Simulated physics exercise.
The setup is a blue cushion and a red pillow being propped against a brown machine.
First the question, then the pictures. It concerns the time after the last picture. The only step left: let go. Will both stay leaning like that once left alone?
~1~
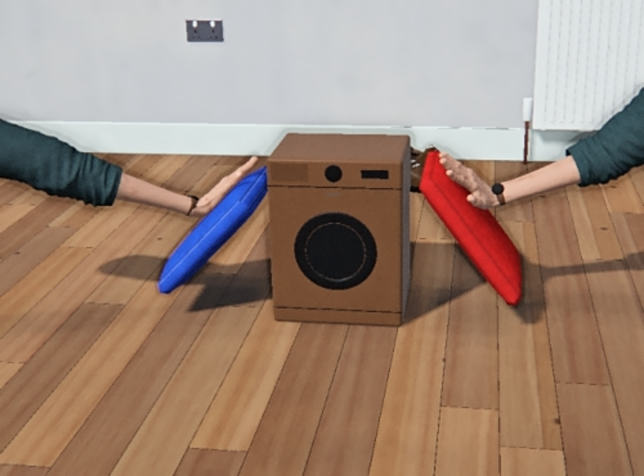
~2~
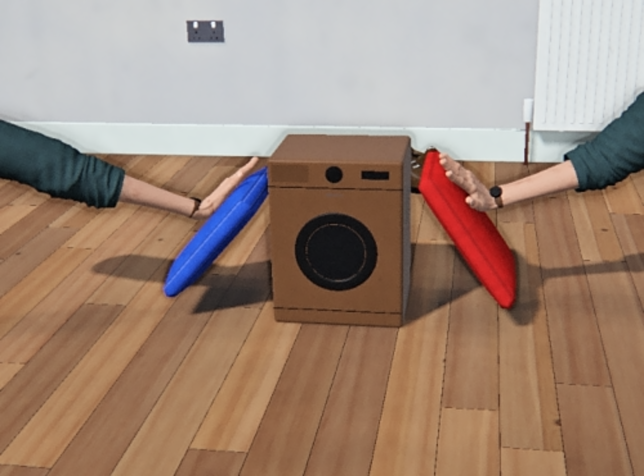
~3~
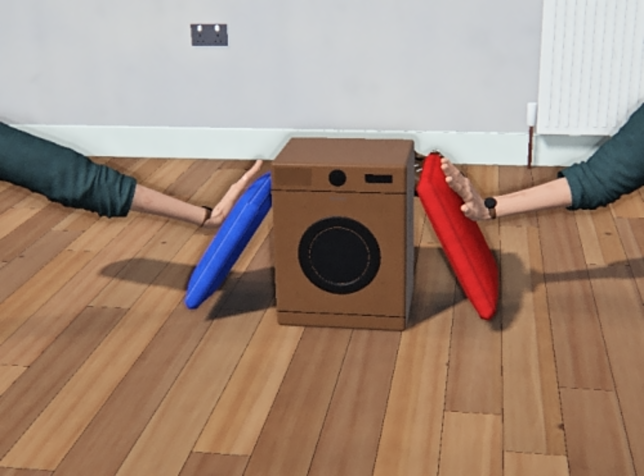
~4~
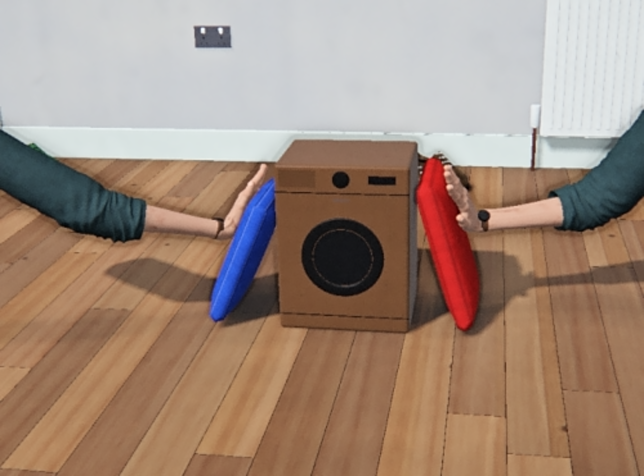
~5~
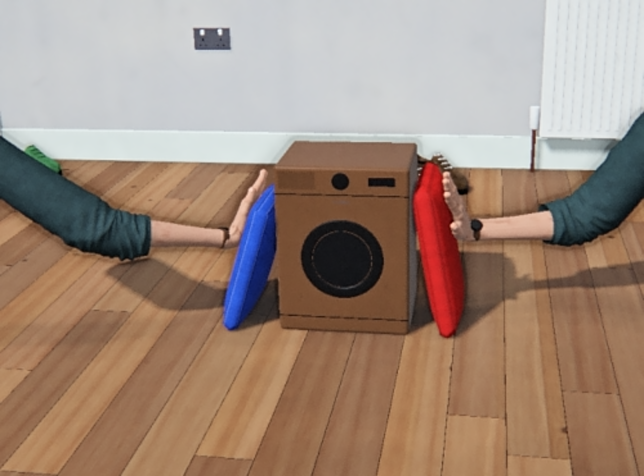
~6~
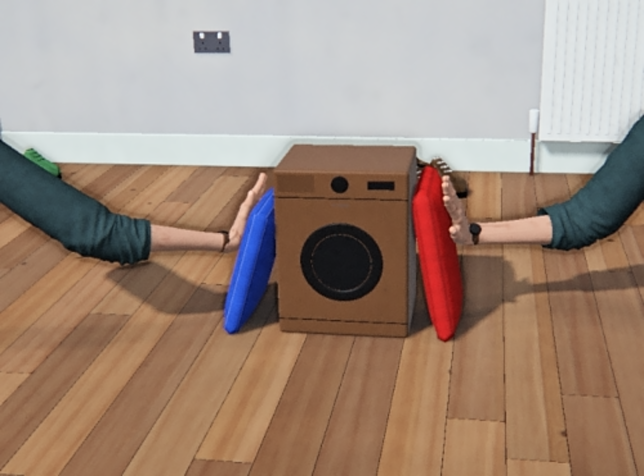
The blue cushion stays leaning; the red pillow stays leaning.
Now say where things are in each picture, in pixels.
In the first picture, cushion foot (164, 290), head (244, 207); pillow foot (514, 301), head (426, 184).
In the second picture, cushion foot (170, 293); pillow foot (508, 305).
In the third picture, cushion foot (191, 305); pillow foot (488, 316).
In the fourth picture, cushion foot (217, 318); pillow foot (464, 327).
In the fifth picture, cushion foot (231, 327); pillow foot (447, 334).
In the sixth picture, cushion foot (231, 330), head (262, 218), almost upright; pillow foot (445, 338), head (421, 200), almost upright.
Then, 0.18 s on from there, cushion propped as before near (259, 254); pillow propped as before near (437, 252).
In the end, cushion propped as before near (259, 254); pillow propped as before near (437, 252). The blue cushion keeps leaning and the red pillow holds its lean.
